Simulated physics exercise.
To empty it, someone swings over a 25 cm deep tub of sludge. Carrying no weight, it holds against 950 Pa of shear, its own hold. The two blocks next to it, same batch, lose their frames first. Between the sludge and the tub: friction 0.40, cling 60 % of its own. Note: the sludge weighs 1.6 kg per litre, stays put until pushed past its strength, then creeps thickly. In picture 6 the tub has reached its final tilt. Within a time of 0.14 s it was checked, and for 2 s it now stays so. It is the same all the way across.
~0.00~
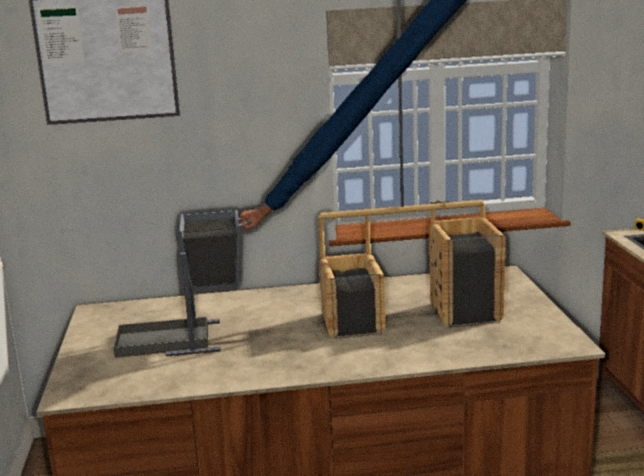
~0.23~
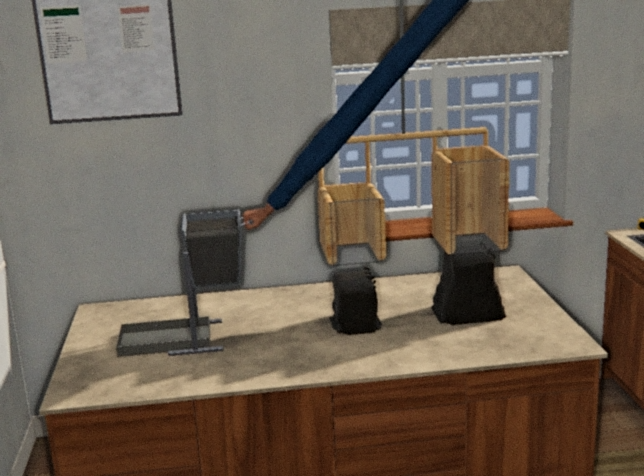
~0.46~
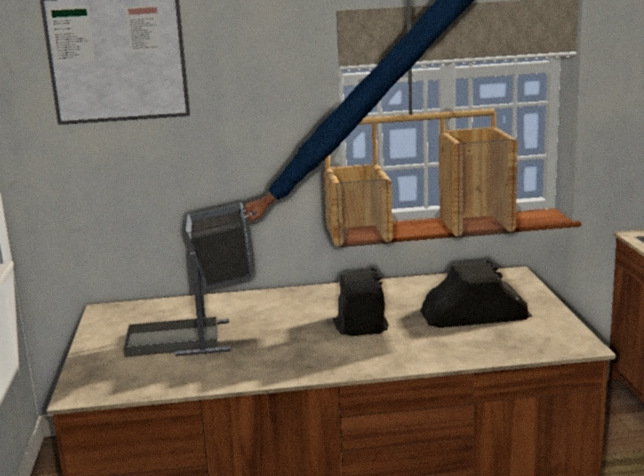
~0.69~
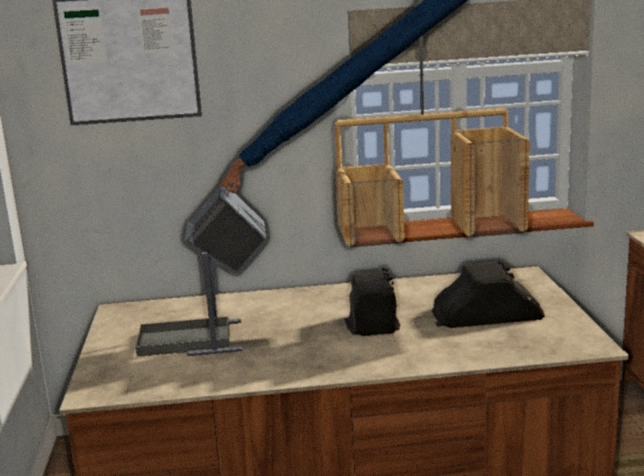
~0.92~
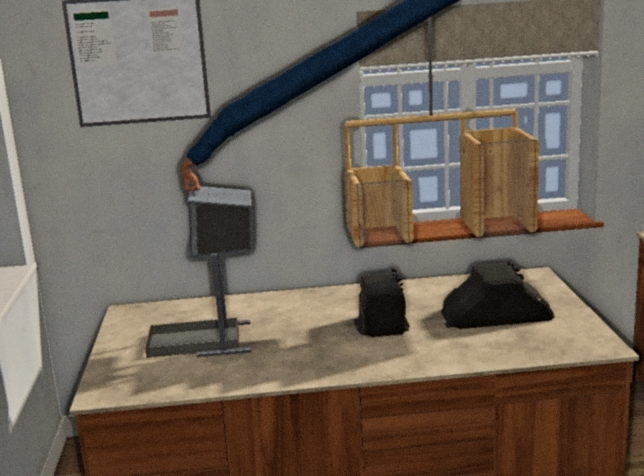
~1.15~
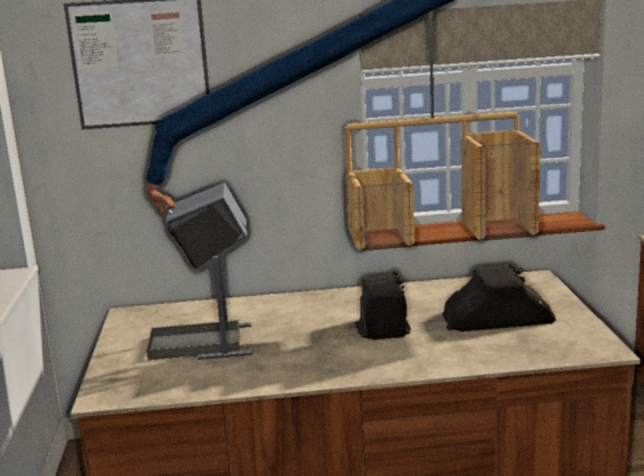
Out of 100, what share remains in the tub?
0 out of 100.
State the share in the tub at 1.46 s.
Near 0 in a hundred.
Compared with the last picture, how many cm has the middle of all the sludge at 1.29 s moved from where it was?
Around 10 cm.
After 1.29 s, the tub is at 114 degrees and holds 58 %.
After 1.46 s, the tub is at 114 degrees and holds 0 %.
After 1.63 s, the tub is at 114 degrees and holds 0 %.
After 1.80 s, the tub is at 114 degrees and holds 0 %.
After 3.15 s, the tub is at 114 degrees and holds 0 %.
